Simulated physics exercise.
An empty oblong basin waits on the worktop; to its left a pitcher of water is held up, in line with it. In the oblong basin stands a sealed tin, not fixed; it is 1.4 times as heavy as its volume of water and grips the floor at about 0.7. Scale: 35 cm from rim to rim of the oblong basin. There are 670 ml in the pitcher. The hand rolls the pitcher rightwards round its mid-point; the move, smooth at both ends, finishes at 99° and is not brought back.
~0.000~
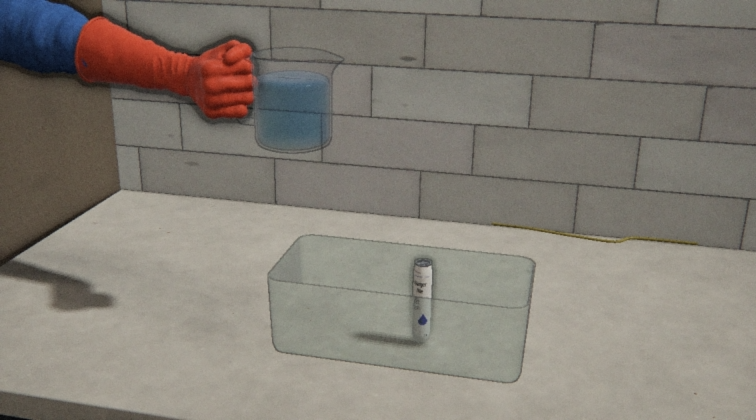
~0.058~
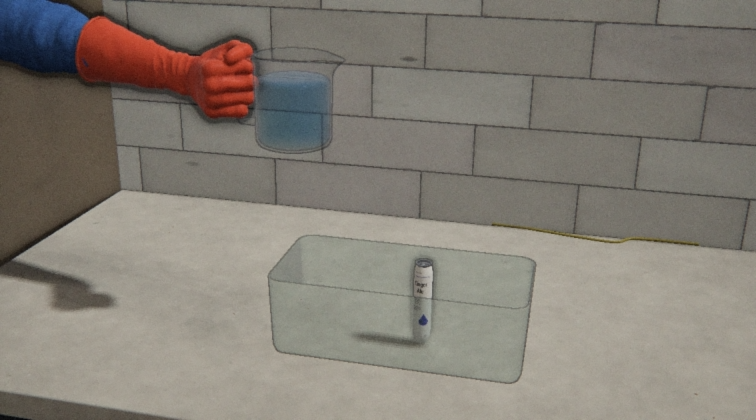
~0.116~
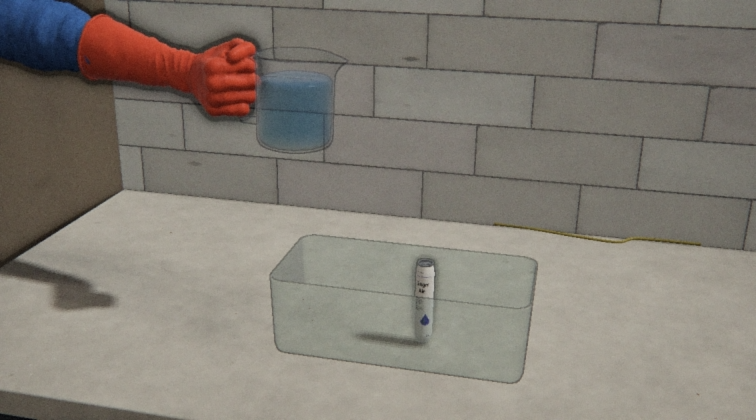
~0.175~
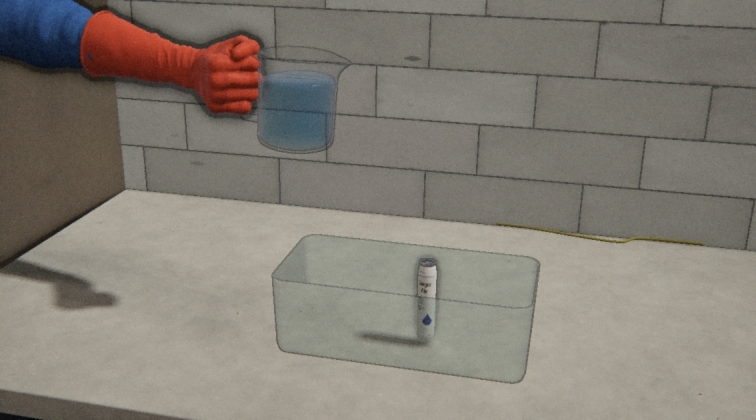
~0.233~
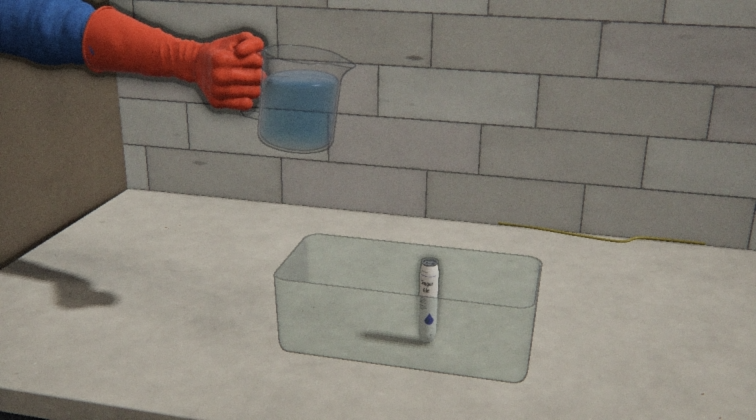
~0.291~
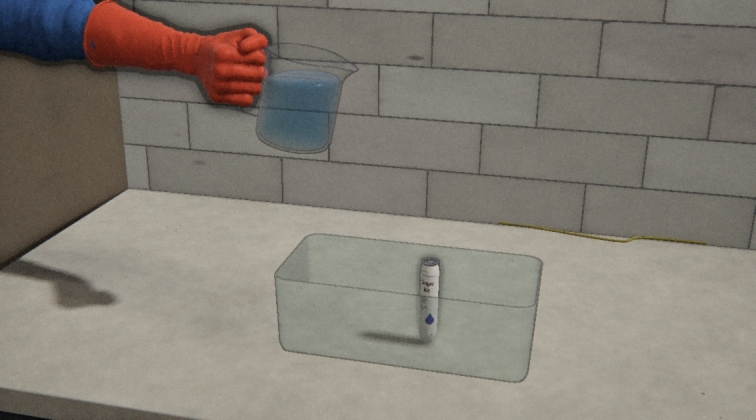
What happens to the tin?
It topples.
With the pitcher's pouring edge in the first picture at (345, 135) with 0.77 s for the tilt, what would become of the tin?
Then it keeps standing.
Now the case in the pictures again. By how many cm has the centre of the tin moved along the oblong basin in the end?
Some 8.0 cm.
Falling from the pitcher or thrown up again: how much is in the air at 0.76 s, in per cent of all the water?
Near 10 in a hundred.
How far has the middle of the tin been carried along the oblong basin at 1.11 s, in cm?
Some 2 cm.
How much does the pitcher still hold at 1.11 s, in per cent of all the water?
Some 40 per cent.
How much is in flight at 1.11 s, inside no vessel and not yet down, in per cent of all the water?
Some 30 per cent.
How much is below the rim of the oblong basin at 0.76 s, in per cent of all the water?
About 0 per cent.
Then, 0.76 s in, the tilt is 59° and 90 per cent is still to pour; the tin stands where it began.
Then, 1.11 s in, the tilt is 91° and 41 per cent is still to pour; the tin leans 19°.
Then, 1.47 s in, the tilt is 99° and 7 per cent is still to pour; the tin lies on its side.
Then, 1.86 s in, the tilt is 99° and 1 per cent is still to pour; the tin lies on its side.
Finally, the tin lies on its side.
